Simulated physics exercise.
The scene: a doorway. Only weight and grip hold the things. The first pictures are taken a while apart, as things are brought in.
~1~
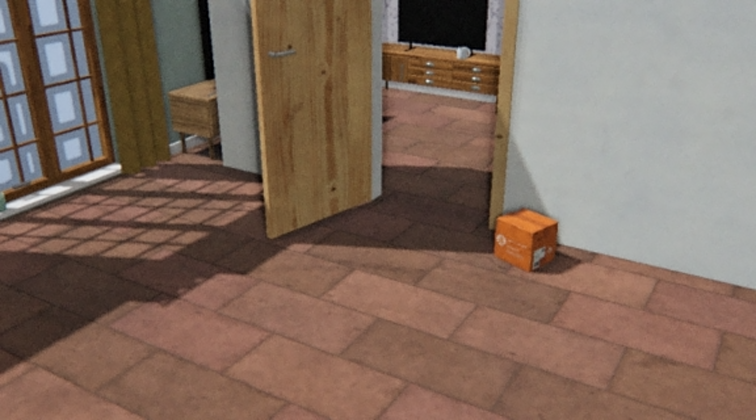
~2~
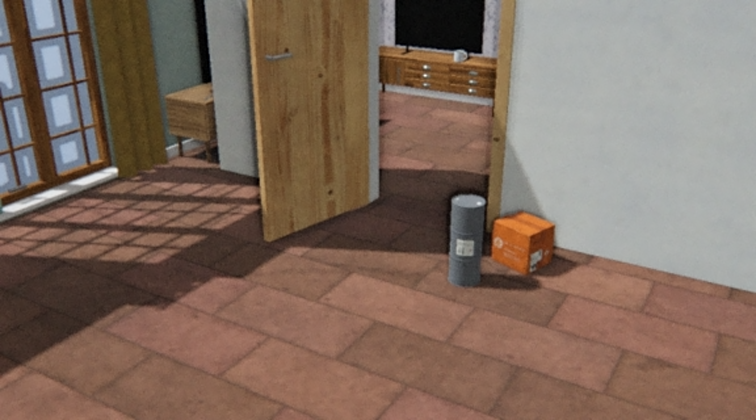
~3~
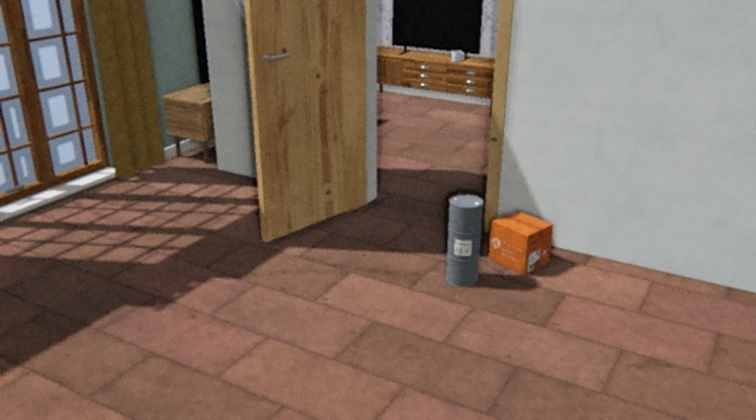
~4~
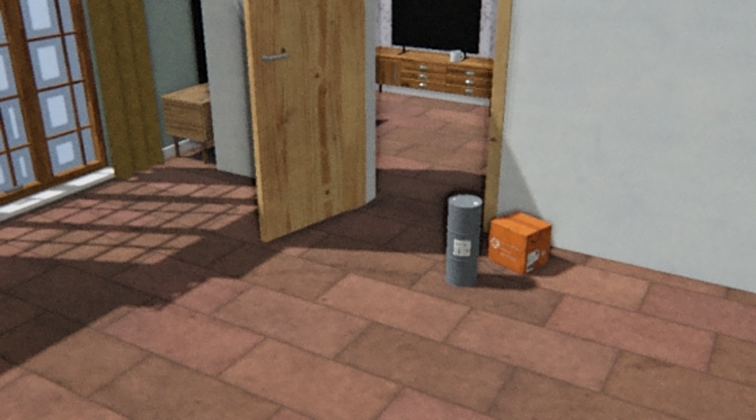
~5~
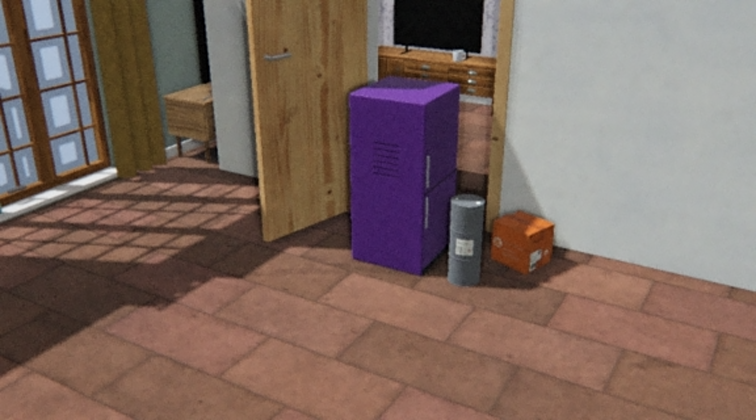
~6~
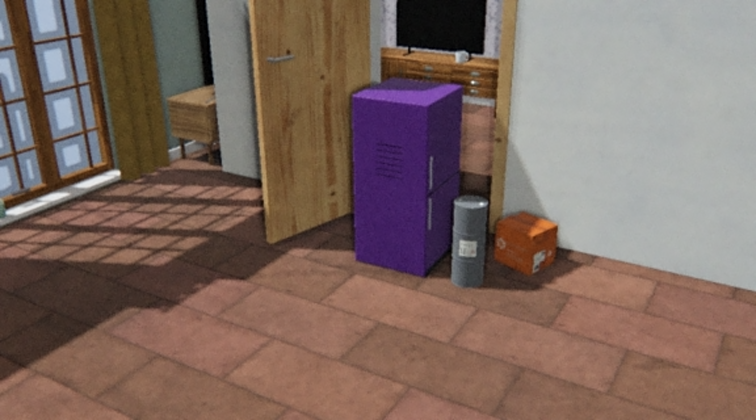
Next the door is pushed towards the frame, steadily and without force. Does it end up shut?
The door jams.
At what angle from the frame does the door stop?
Some 65° open.
Then, 0.50 s after the last picture, door at 92°.
Then, 0.80 s after the last picture, door at 74°.
At rest, door at 66°; all 3 in place. Seen from the same camera at the end, purple appliance near (410, 175).
